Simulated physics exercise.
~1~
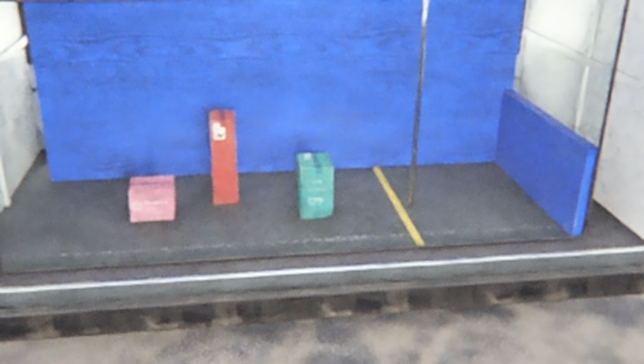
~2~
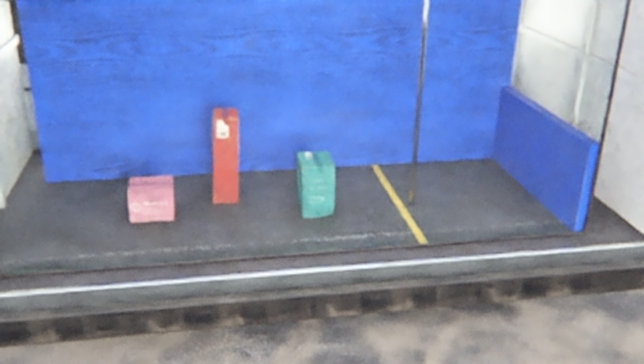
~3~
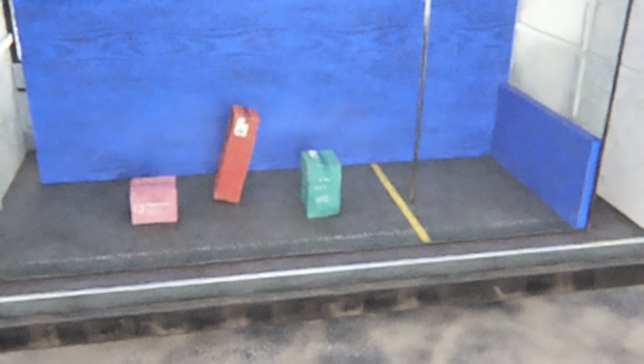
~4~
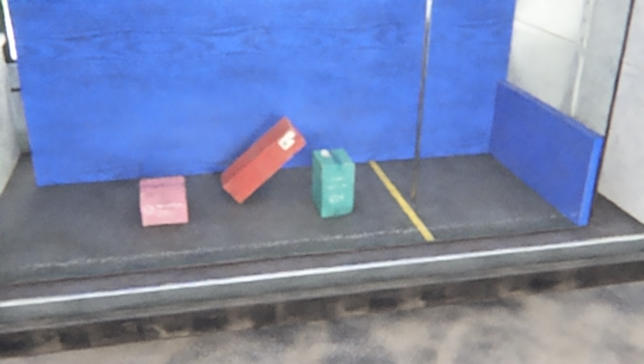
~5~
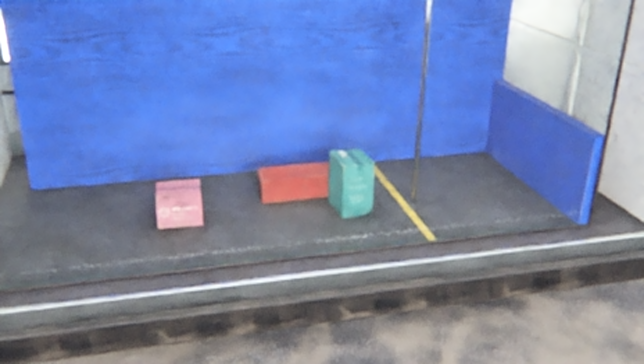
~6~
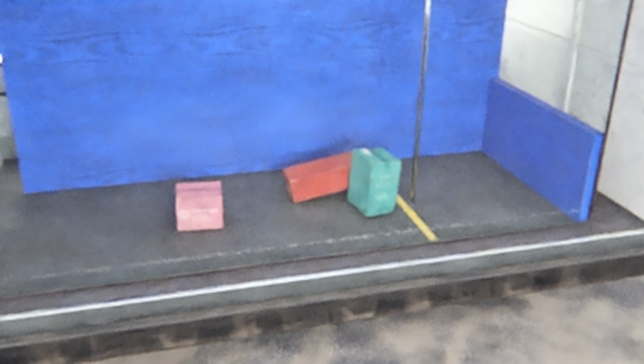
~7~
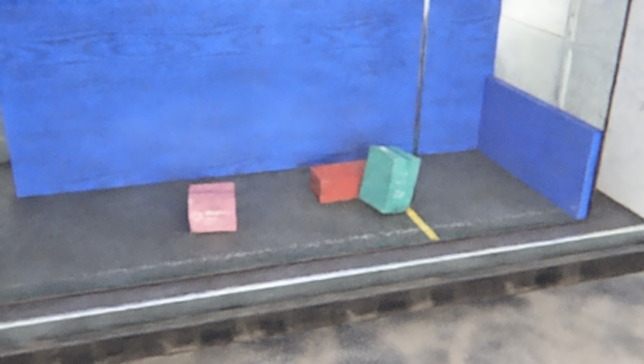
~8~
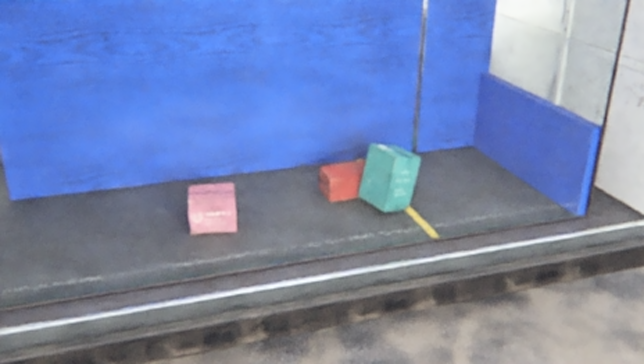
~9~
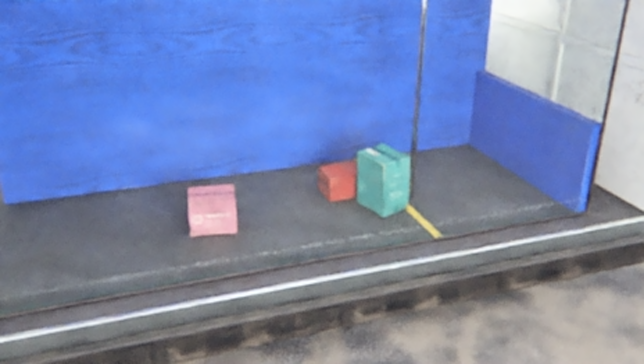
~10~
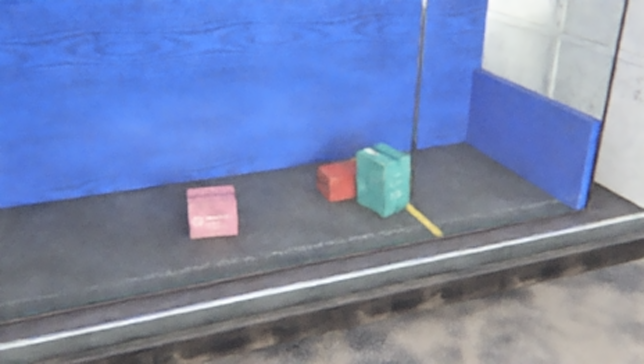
On a dark floor backed by a blue wall, a tall red box tipped over to the right, then slid along with a pink carton and a teal pack, which briefly tilted before all three stopped left of the yellow line.
